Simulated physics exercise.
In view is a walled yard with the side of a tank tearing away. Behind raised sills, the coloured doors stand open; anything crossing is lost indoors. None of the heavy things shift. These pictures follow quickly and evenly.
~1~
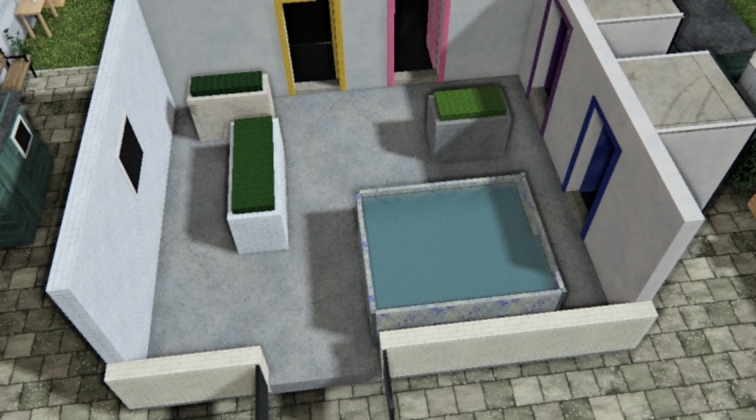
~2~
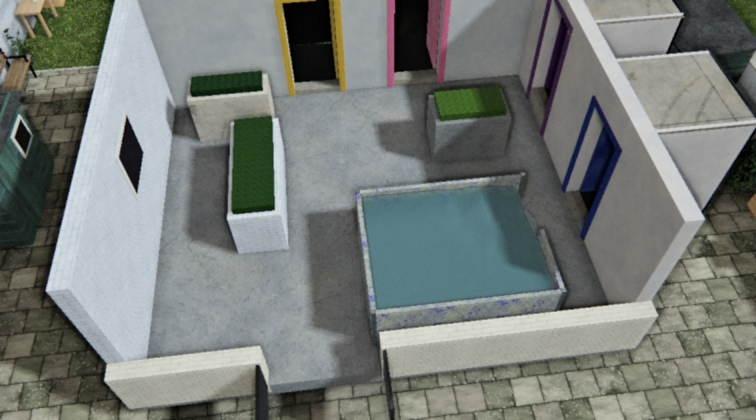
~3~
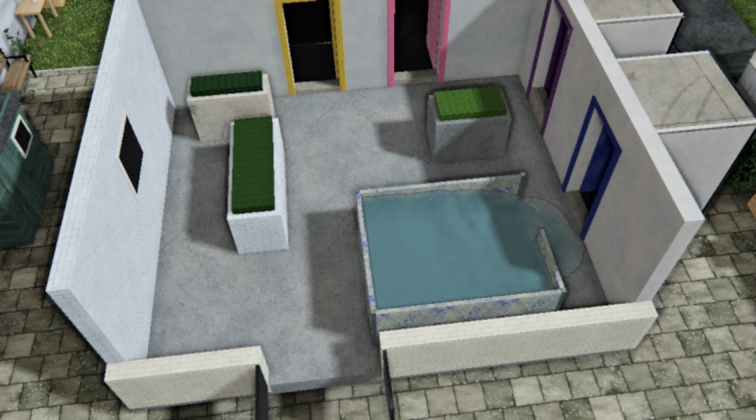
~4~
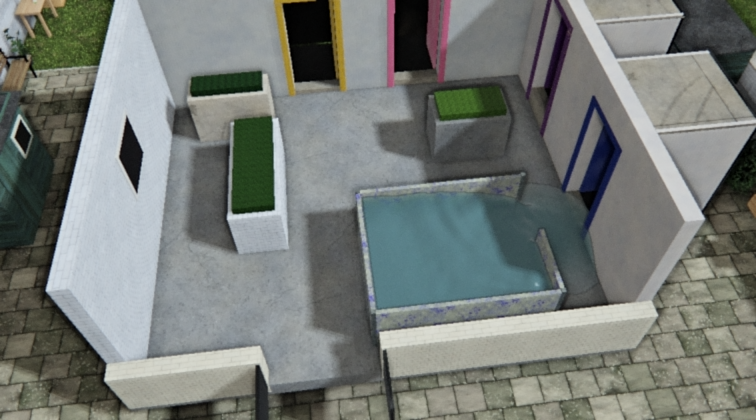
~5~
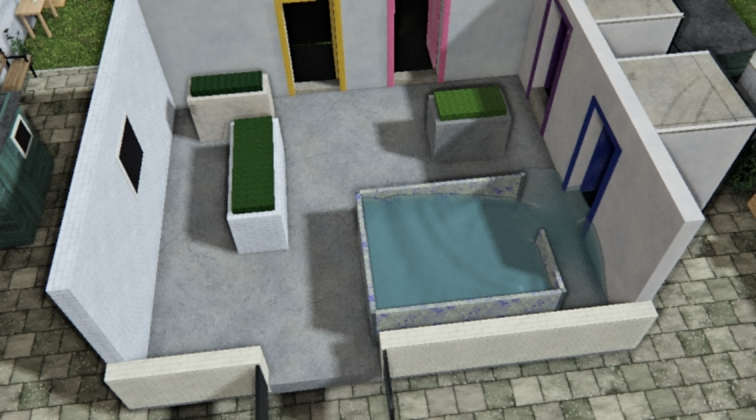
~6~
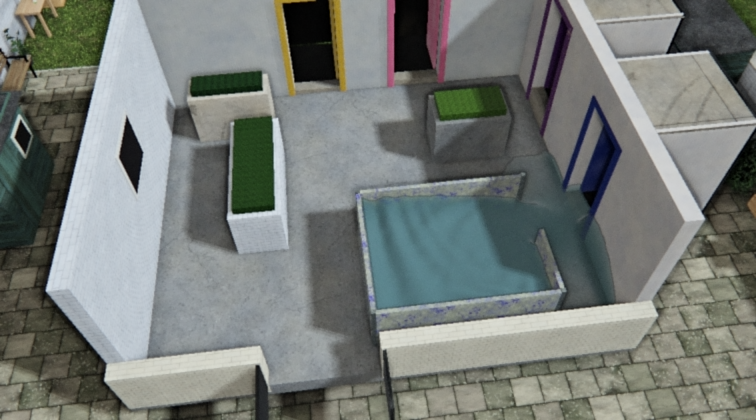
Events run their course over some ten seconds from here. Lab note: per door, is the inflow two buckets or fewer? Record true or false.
Blue door false; yellow door true; pink door true; purple door true.
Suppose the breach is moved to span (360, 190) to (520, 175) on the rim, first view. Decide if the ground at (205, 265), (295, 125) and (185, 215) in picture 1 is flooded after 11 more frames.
Taken in turn they're unwetted, swamped and unwetted.
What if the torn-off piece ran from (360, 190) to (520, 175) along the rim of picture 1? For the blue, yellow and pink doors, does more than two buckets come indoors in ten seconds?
Result - blue door: Beyond the limit; yellow door: Beyond the limit; pink door: Beyond the limit.
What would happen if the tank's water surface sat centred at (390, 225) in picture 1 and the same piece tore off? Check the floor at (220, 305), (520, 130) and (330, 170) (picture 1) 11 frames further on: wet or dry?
In the order asked: Not reached, reached by the flood, not reached.
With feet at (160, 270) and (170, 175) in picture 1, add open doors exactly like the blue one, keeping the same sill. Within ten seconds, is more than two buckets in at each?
In order: Stays within it, stays within it.
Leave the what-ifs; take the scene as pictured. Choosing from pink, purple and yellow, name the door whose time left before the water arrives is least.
The one in purple.
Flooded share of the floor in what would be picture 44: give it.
Close to 65 %.
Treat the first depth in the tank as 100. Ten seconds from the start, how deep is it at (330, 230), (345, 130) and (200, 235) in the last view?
Going place by place: 4 %, 4 % and 6 %.
A moment on, water covers 15 % of the floor; the blue door far over two buckets in, the yellow door not reached, the pink door not reached, the purple door wet at the sill, nothing in.
Next, water covers 20 % of the floor; the blue door far over two buckets in, the yellow door not reached, the pink door not reached, the purple door wet at the sill, nothing in.
Then, water covers 40 % of the floor; the blue door far over two buckets in, the yellow door wet at the sill, nothing in, the pink door wet at the sill, nothing in, the purple door wet at the sill, nothing in.
Later, water covers 65 % of the floor; the blue door far over two buckets in, the yellow door wet at the sill, nothing in, the pink door wet at the sill, nothing in, the purple door wet at the sill, nothing in.
In the end, water covers 90 % of the floor; the blue door far over two buckets in, the yellow door wet at the sill, nothing in, the pink door wet at the sill, nothing in, the purple door wet at the sill, nothing in.
